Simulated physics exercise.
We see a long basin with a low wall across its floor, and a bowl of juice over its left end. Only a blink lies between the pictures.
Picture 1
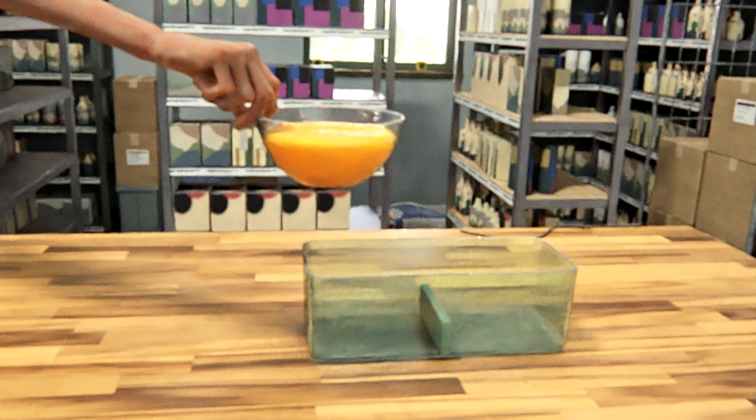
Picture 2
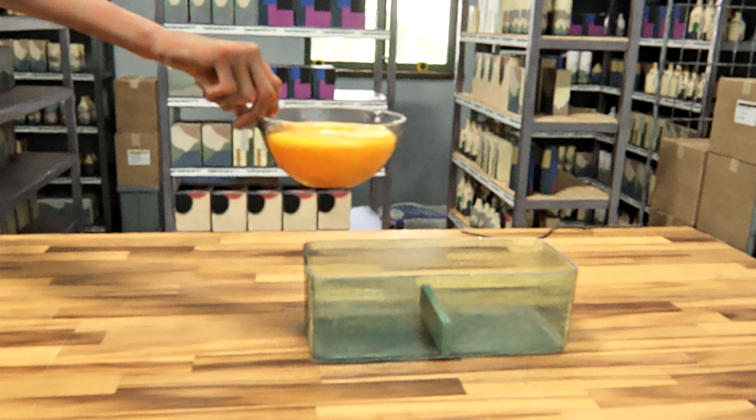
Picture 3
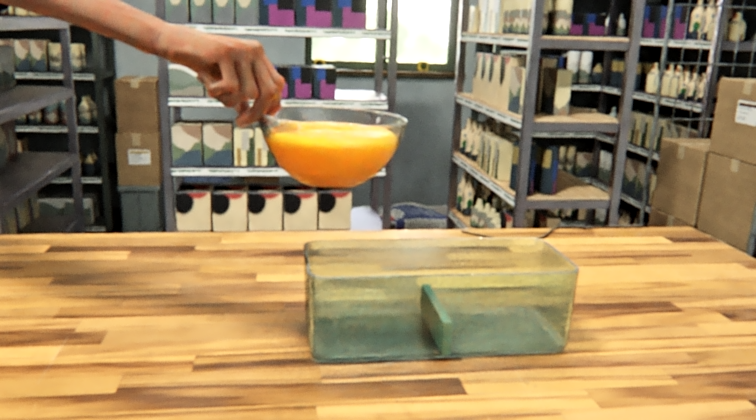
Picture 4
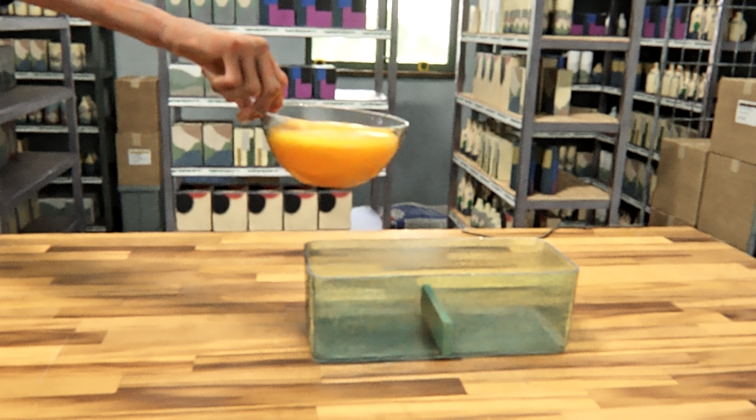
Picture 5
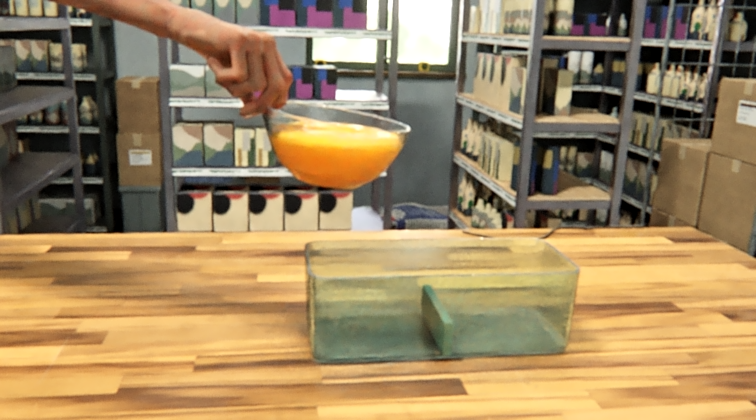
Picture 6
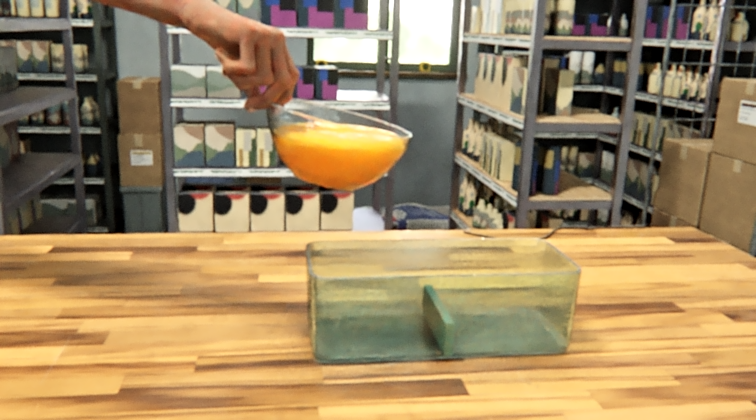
The footage shows a hand holding a clear bowl of orange juice above the left end of a long, low-walled basin on a wooden table, then gradually tilting the bowl slightly to the right as the juice stays inside.
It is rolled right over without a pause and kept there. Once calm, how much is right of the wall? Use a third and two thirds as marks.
In the end from a third to two thirds is right of the wall.
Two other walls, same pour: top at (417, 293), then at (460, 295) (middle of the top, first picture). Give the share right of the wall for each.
First some 75, then 10 per cent.
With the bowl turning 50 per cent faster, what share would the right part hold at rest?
Close to 40 per cent.
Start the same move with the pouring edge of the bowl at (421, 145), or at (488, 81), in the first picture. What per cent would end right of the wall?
Roughly 70 per cent, and 80 per cent.
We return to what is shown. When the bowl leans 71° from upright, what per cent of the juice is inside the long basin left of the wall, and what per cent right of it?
Near 5 on the left, 20 on the right.
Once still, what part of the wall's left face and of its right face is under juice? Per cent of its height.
The left part 40 per cent, the right part 50.
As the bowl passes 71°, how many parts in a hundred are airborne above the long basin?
About 40 per cent.
A moment on, the bowl is tipped part way and 38 per cent is still to pour, 4 is left of the wall and 20 right of it.
Next, the bowl is tipped right over and 0 per cent is still to pour, 44 is left of the wall and 53 right of it.
Then the bowl is tipped right over and 0 per cent is still to pour, 45 is left of the wall and 53 right of it.
Later the bowl is tipped right over and 0 per cent is still to pour, 45 is left of the wall and 53 right of it.
At rest 45 per cent lies left of the wall, 53 right of it and 1 outside.
